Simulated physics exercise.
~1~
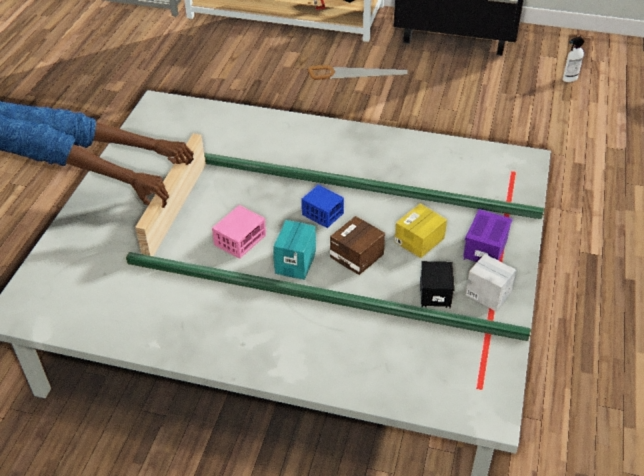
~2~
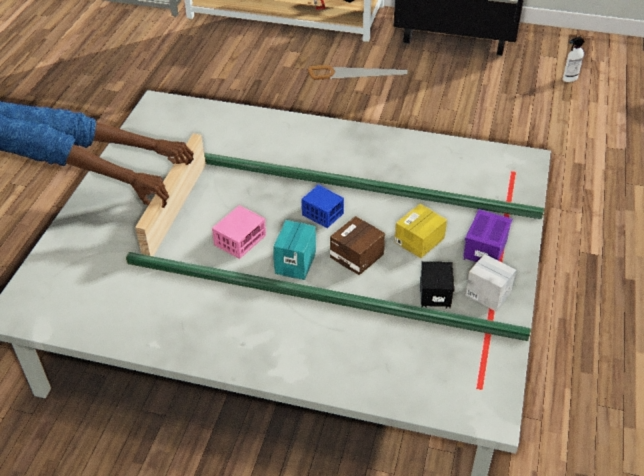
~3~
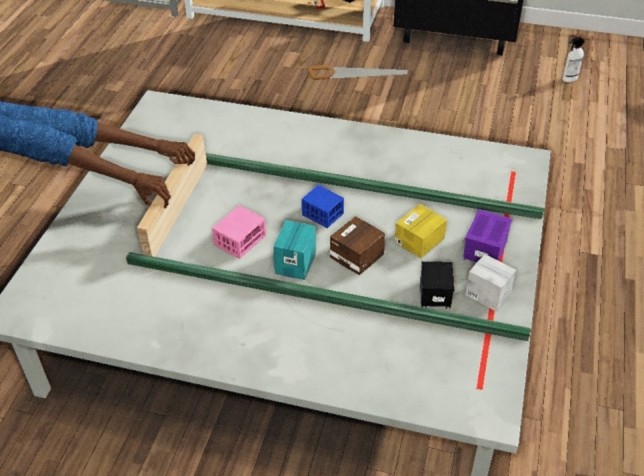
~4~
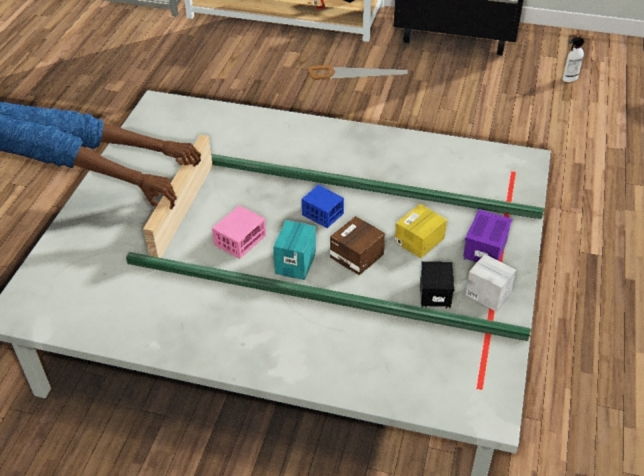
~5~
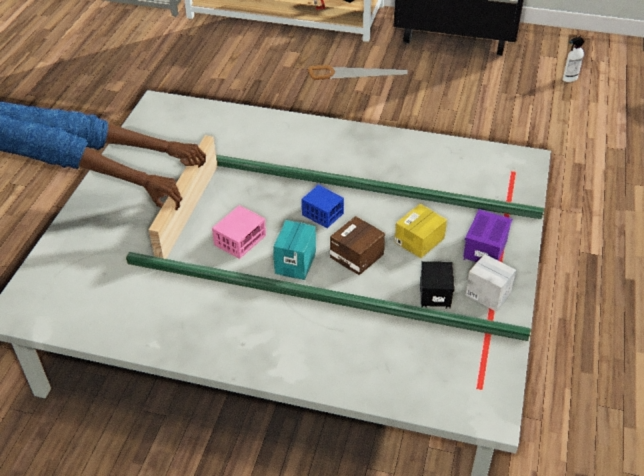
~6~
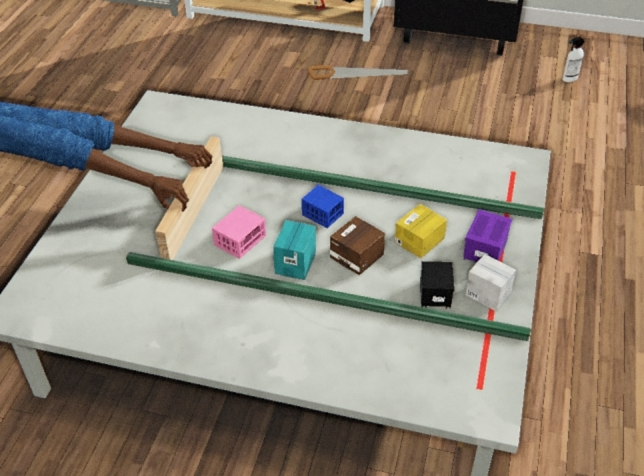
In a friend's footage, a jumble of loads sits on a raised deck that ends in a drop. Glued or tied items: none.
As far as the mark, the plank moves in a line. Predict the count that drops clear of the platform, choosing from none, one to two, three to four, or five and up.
The count is five and up.
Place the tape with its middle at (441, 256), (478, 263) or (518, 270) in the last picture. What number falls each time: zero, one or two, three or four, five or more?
Taking the three places in turn: Either one or two, three or four, more than four.
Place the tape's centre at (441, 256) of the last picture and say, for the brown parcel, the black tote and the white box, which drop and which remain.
The brown parcel keeps its place, the black tote keeps its place and the white box leaves the top.
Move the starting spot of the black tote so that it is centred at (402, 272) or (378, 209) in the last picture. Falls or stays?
Place by place, it comes down; goes over.
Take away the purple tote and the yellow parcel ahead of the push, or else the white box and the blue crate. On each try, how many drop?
Try one: 4; try two: 4.
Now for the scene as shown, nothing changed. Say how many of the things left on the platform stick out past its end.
It would come to 0.
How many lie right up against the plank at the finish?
Tally at the end: 2.
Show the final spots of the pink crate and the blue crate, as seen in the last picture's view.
The one named first is at (515, 277), the next at (521, 235).
A little later, none off yet; white box at rest near (490, 283); purple tote at rest near (487, 239); black tote at rest near (437, 285).
When it is over, the number that fall off is five or more; down, turquoise parcel, brown parcel, yellow parcel, black tote, purple tote and white box.
